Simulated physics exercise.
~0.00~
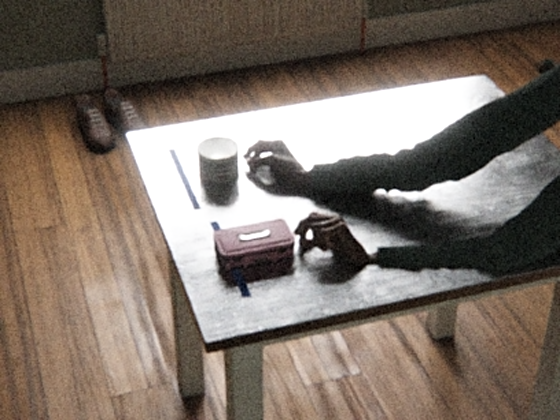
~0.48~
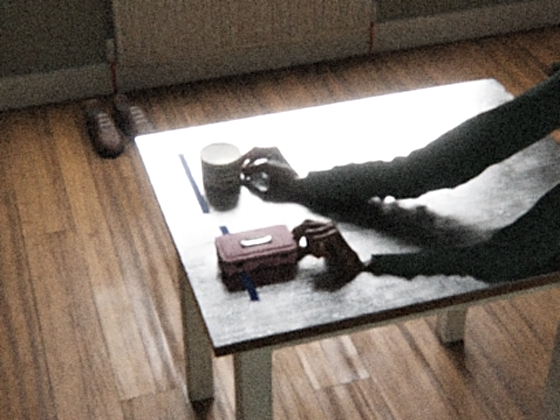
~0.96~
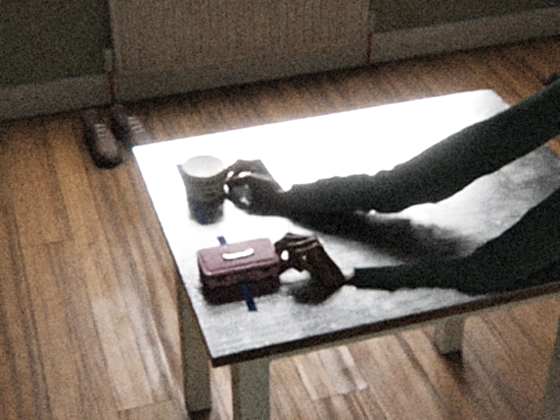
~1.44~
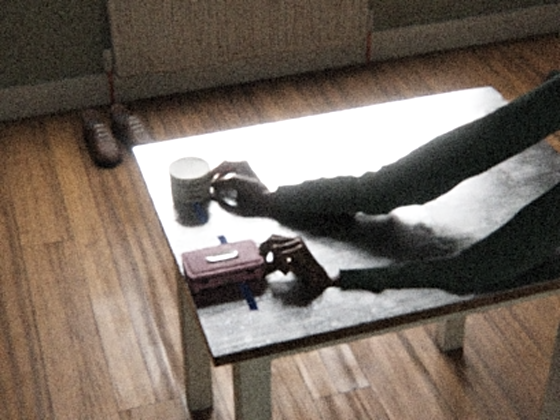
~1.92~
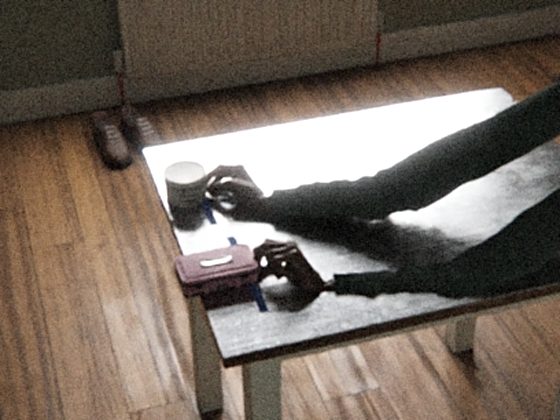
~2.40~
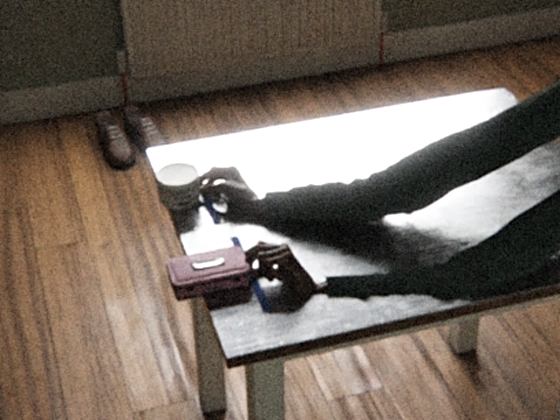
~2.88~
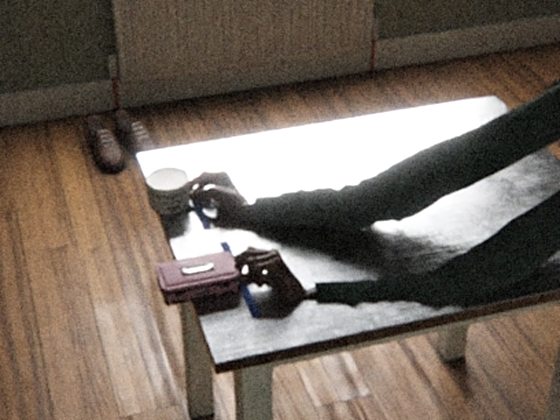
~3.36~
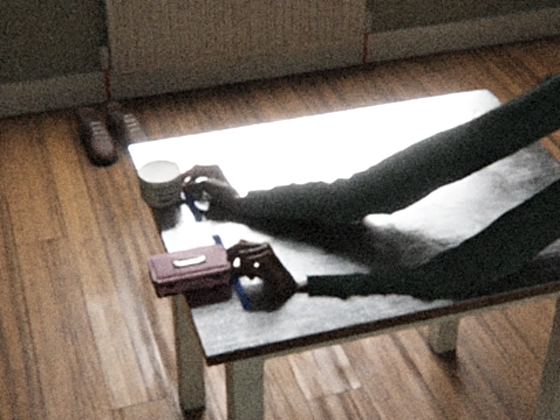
A white tub and a pinkish case sit near the left end of a pale table, seen from above in a slightly swaying view of a room with a wooden floor and dark shoes by the wall. Two dark-sleeved arms reach in from the right, one hand at each object, with dark blue tape marks beneath. Both hands push leftward together, and the tub and case slide past the tape toward the table's left edge. The case comes to jut over the edge, and the tub reaches the far corner. At the end both remain on the table, the hands still beside them.
